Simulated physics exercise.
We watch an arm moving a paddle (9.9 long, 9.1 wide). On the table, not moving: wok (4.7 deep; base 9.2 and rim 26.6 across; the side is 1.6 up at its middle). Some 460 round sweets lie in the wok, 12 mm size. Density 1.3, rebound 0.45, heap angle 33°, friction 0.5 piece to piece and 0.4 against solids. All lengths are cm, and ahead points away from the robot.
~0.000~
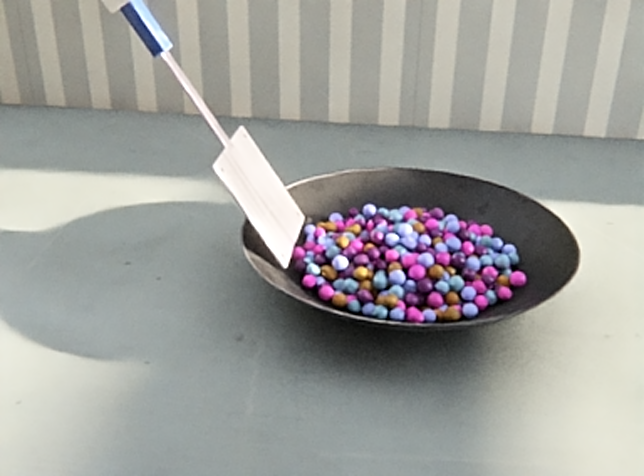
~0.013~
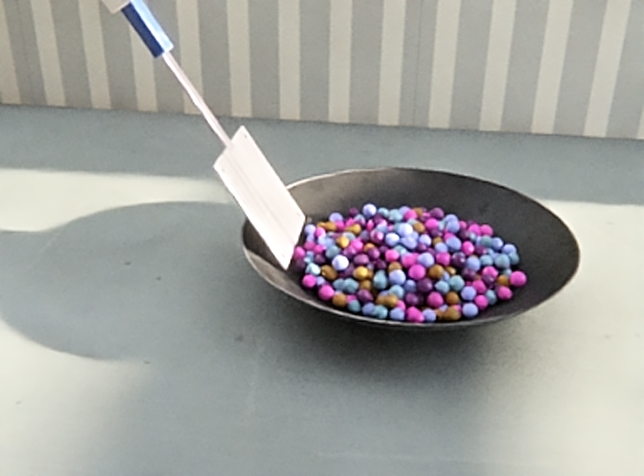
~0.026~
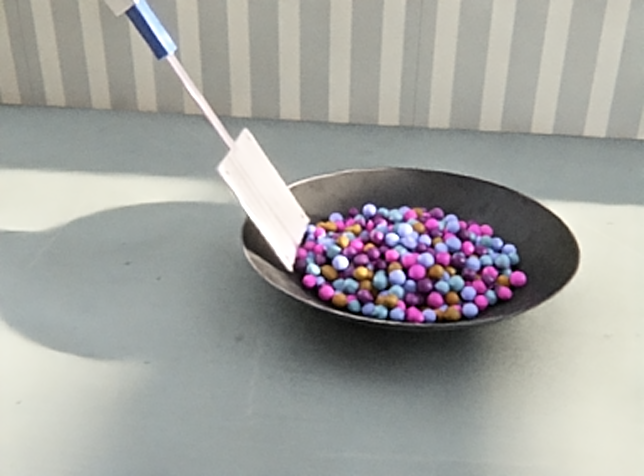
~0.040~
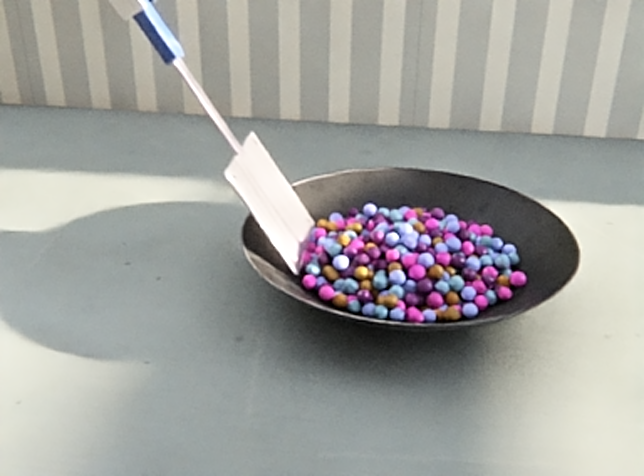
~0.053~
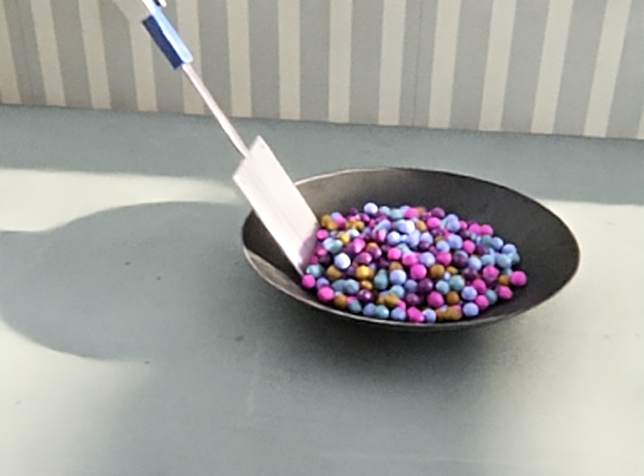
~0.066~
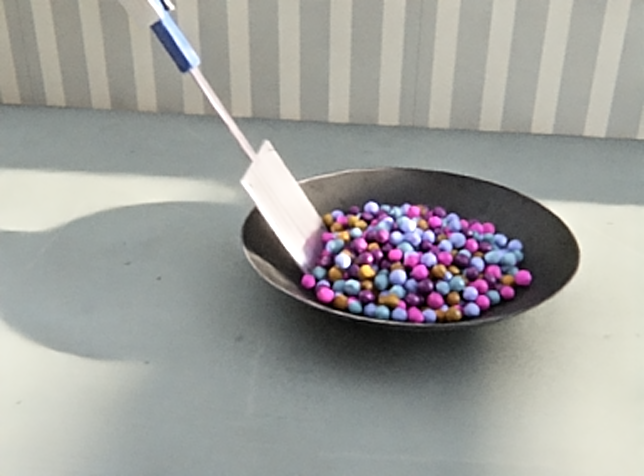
White paddle with a blue-banded handle edging slowly right and down against colourful round sweets in a dark wok, barely shifting them.
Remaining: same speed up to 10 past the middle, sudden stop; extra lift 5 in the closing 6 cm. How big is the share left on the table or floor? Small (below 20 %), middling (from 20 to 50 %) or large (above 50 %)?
A middling share, from 20 to 50 %, ends on the table or floor.
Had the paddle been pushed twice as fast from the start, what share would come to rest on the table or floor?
It would be near 50 per cent.
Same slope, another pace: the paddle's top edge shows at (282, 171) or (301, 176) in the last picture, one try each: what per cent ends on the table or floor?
About 50 and 60 per cent.
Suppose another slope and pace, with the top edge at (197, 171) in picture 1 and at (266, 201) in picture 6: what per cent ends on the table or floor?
About 60 per cent.
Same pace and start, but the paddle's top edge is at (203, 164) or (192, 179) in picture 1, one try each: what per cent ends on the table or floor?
About 30 and 30 per cent.
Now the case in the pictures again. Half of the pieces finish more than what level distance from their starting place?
Roughly 9 cm.
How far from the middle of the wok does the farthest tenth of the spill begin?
About 30 cm.
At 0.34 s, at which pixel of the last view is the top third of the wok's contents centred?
At about (528, 231).
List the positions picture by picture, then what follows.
The paddle top edge at (227, 145), sloping 57°; upper third of the load around (410, 247), from x 300 to 520, top at y 210; 460 in the wok, in the first frame.
The paddle top edge at (228, 145), sloping 57°; upper third of the load around (410, 247), from x 300 to 520, top at y 210, in the second frame.
The paddle top edge at (232, 147), sloping 57°; upper third of the load around (410, 247), from x 300 to 520, top at y 210, in the third frame.
The paddle top edge at (239, 151), sloping 57°; upper third of the load around (410, 246), from x 305 to 520, top at y 210, in the fourth frame.
The paddle top edge at (247, 156), sloping 57°; upper third of the load around (409, 246), from x 310 to 520, top at y 210, in the fifth frame.
The paddle top edge at (254, 160), sloping 57°; upper third of the load around (411, 245), from x 310 to 525, top at y 210; 460 in the wok, in the sixth frame.
After 0.20 s, sloping 57°, highest piece 6 above the table; 460 in the wok.
After 0.34 s, sloping 57°, highest piece 8 above the table; 431 in the wok, 3 on the table or floor, 26 on the blade or in flight.
After 0.61 s, sloping 57°, highest piece 5 above the table; 300 in the wok, 160 on the table or floor.
After 1.66 s, sloping 57°, highest piece 5 above the table; 300 in the wok, 160 on the table or floor.
In the end, 300 in the wok, 160 on the table or floor. That is 35 % on the table or floor.
